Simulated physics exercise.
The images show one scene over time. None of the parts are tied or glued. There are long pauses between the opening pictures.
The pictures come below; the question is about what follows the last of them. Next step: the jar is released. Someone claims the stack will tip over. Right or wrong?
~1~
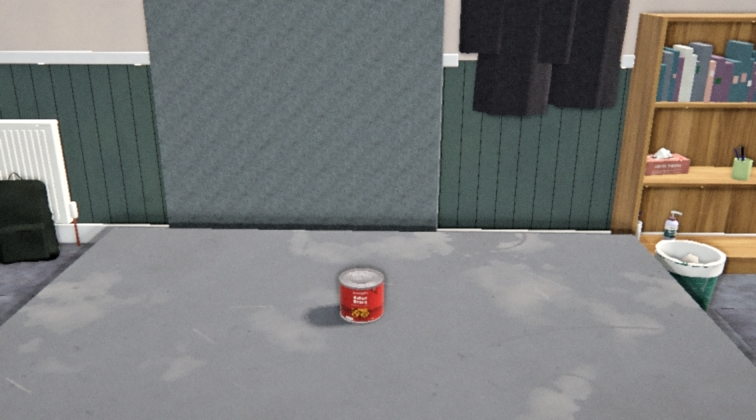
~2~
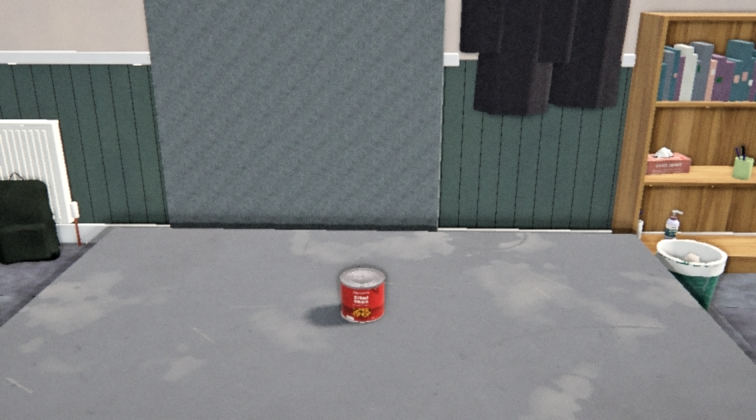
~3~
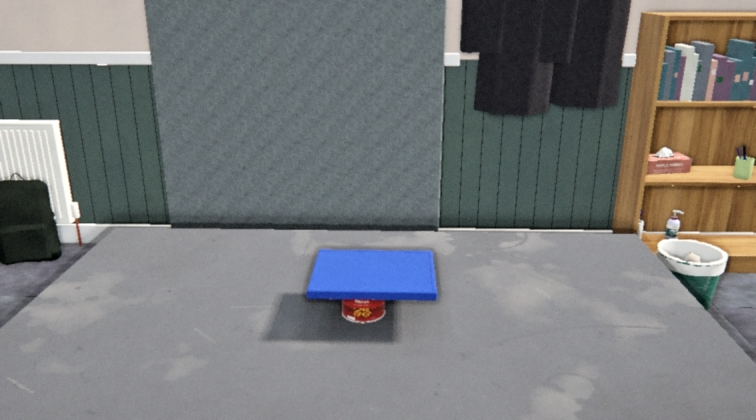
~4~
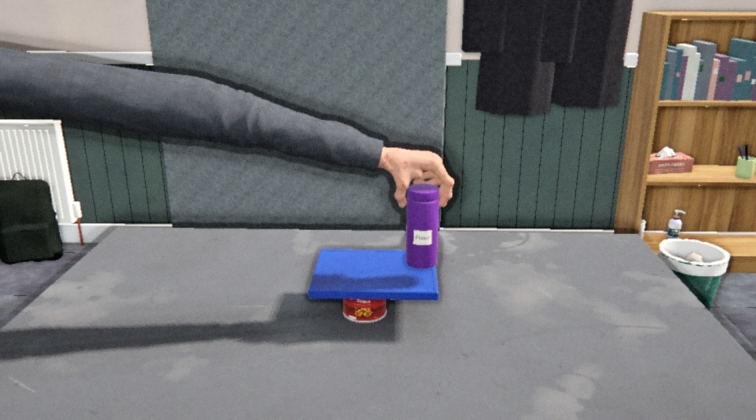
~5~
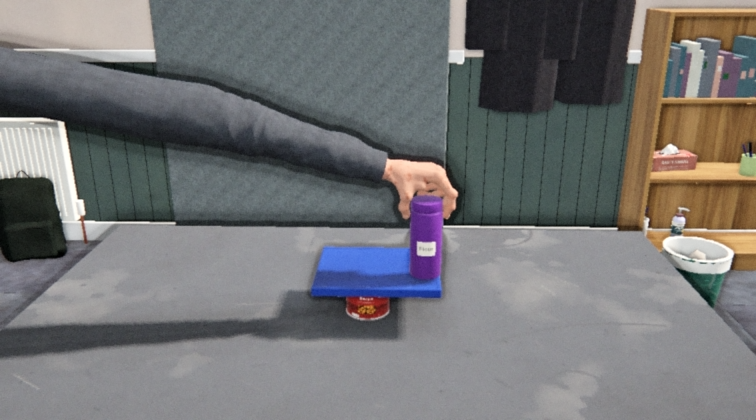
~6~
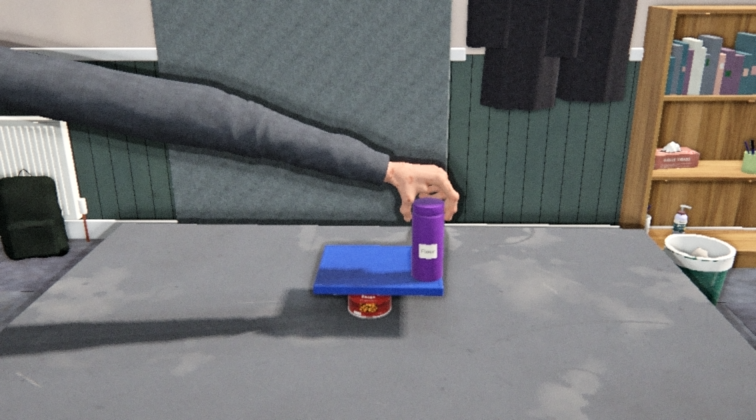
Right, it tips over.
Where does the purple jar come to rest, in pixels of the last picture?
It ends up close to (500, 293).
Then, 0.30 s later than the last frame, purple jar now fallen; blue lid tilted by 44°.
Then, 0.40 s later than the last frame, blue lid tilted by 54°.
Then, 0.90 s later than the last frame, blue lid tilted by 33°.
When it is over, fallen, purple jar; moved from the start, blue lid; red tin as before. End places, in pixels of the last picture, purple jar near (500, 292). The stack loses its balance.
